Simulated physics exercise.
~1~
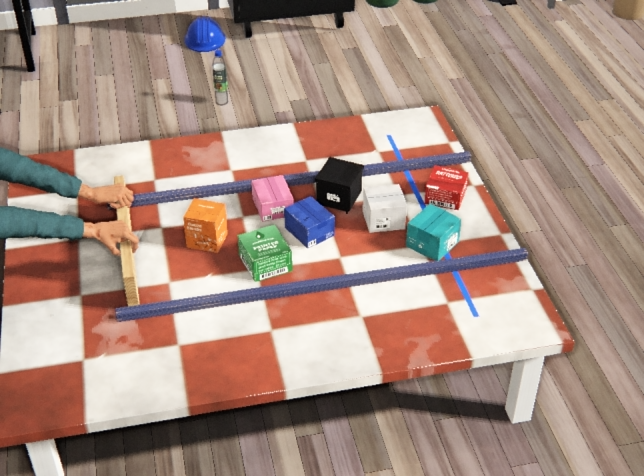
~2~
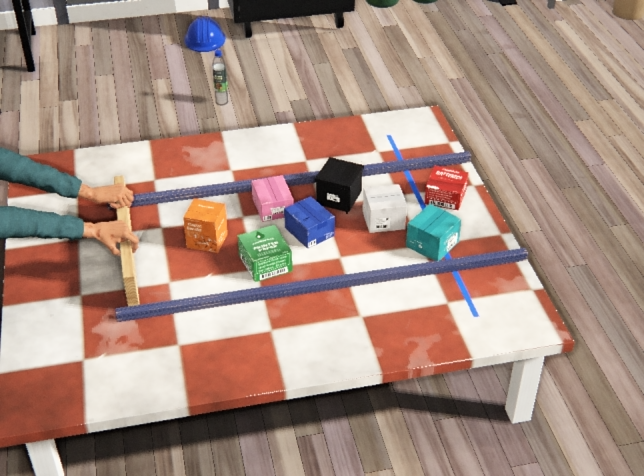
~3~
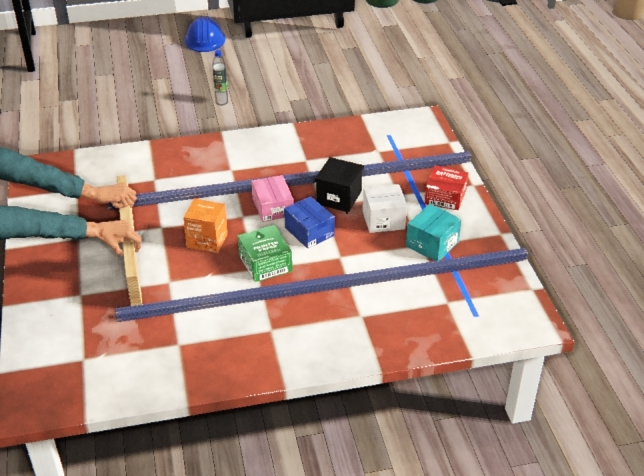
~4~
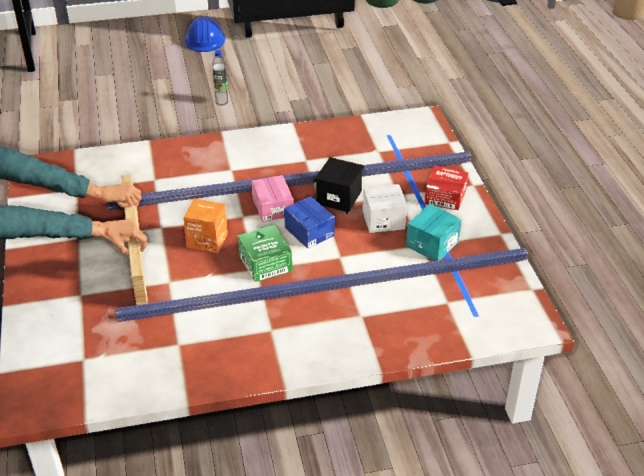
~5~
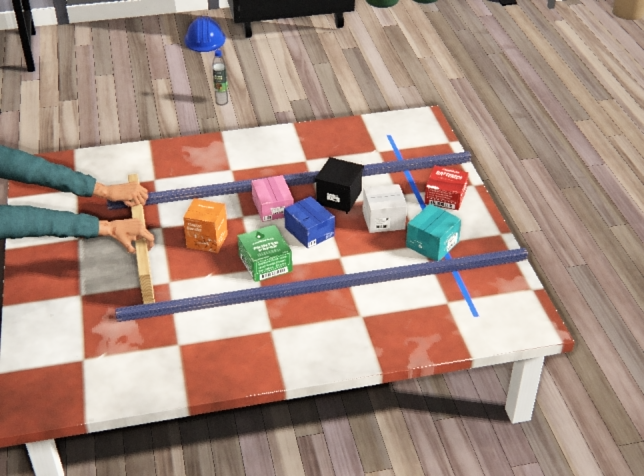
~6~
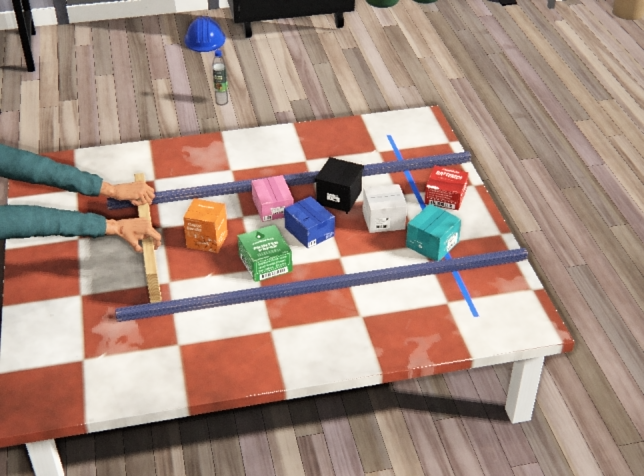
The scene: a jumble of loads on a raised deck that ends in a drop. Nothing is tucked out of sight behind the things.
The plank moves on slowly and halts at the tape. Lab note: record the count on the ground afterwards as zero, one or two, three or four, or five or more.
Seems the ones that don't stay up number one or at most two, for sure.
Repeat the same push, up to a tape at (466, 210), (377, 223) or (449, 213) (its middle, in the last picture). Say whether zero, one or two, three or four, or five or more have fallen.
Taking the places in the order asked: Five or more, then not one, then more than four.
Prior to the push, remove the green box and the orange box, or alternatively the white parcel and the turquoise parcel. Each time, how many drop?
The count is 1 in one try and 1 in the other, in that order.
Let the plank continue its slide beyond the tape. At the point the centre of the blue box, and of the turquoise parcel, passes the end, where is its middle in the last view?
The middle sits near (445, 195) for the first and near (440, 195) for the other.
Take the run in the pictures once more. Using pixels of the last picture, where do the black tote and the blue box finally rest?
You'll see the black tote at (471, 168), with the blue box at (477, 199).
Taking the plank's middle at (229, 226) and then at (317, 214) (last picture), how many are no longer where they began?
First 1, then 6.
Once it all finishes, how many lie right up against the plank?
The count in contact is 3.
Early on, none off yet; red box at rest near (447, 188); turquoise parcel at rest near (434, 233); white parcel at rest near (384, 208).
Finally, the number that fall off is one or two; lost, white parcel and red box.
